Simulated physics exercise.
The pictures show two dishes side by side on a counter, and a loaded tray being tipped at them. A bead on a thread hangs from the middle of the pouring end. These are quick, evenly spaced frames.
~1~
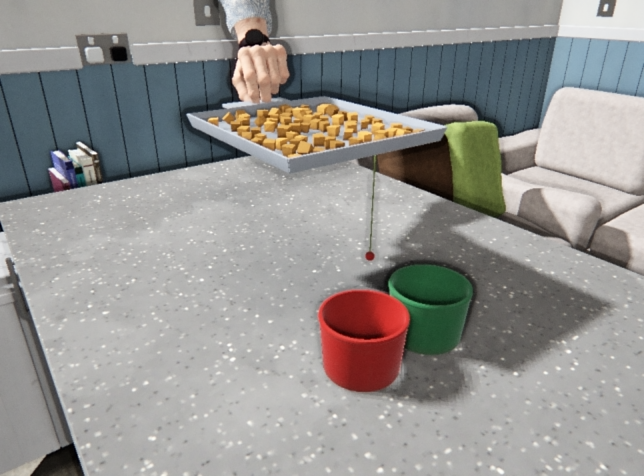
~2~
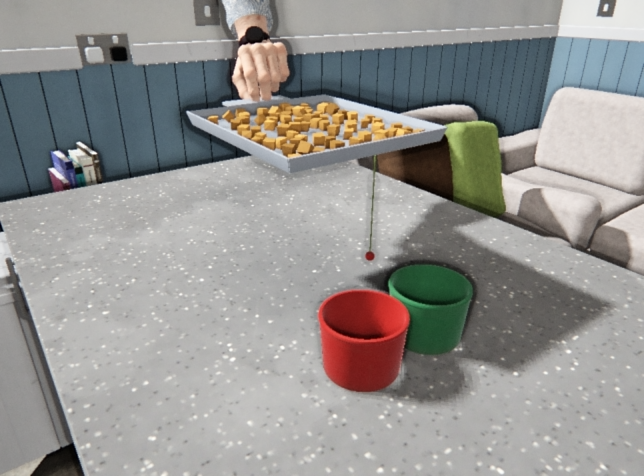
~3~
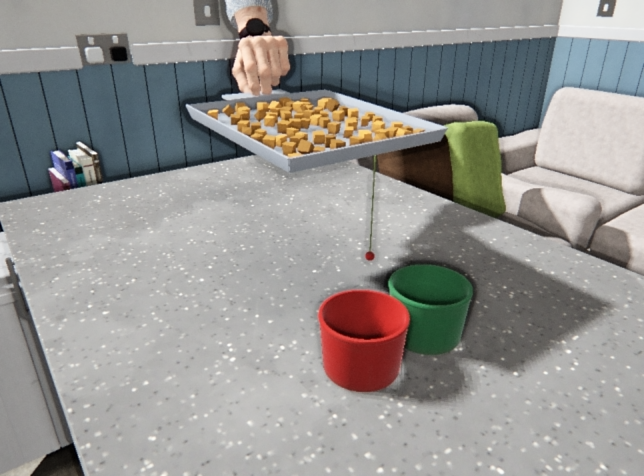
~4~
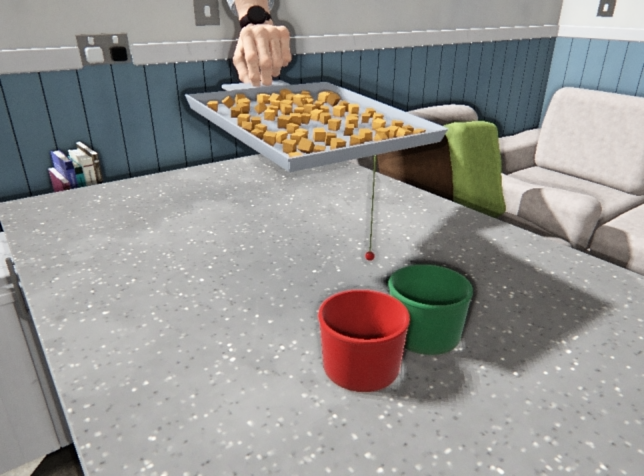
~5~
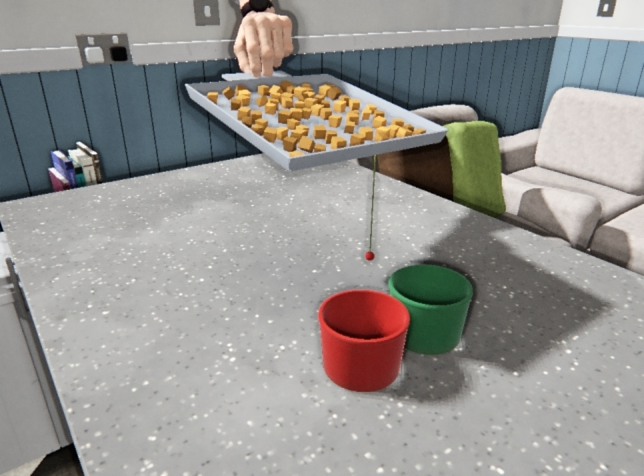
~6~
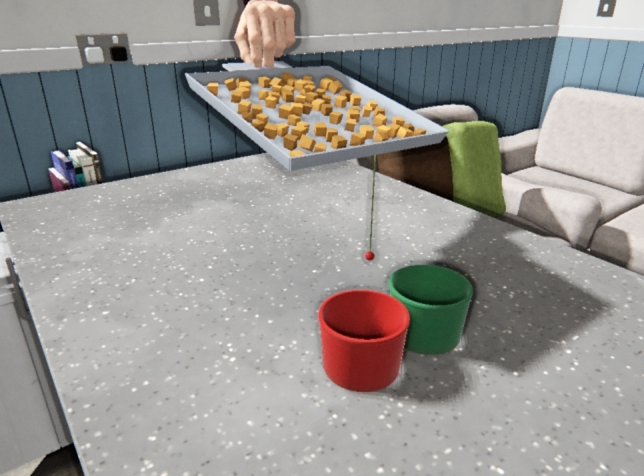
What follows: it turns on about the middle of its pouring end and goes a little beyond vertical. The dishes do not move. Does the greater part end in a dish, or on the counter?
Together they catch the larger part.
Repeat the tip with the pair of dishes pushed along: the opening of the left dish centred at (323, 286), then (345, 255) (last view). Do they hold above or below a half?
First less than half, then less than half.
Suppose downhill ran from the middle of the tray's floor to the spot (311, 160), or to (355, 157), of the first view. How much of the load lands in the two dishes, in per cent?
The first gives 10 %, the second 60 %.
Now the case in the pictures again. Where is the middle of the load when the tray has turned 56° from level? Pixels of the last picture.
At about (378, 119).
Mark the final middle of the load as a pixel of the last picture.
Near (423, 328).
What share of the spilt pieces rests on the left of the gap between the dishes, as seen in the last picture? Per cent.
About 10 per cent.
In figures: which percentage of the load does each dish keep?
For the left dish some 30 %, for the right dish some 40 %.
Soon, tray tipped steeply; nearly all on the tray; a stray few in the air.
A while on, tray tipped right over; nearly all on the tray; a small part outside both; a stray few in the air.
Towards the end, tray tipped past a quarter turn; about a quarter in the left dish; about a third in the right dish; about a third outside both.
Finally, tray tipped past a quarter turn; about a quarter in the left dish; about a third in the right dish; about a third outside both.
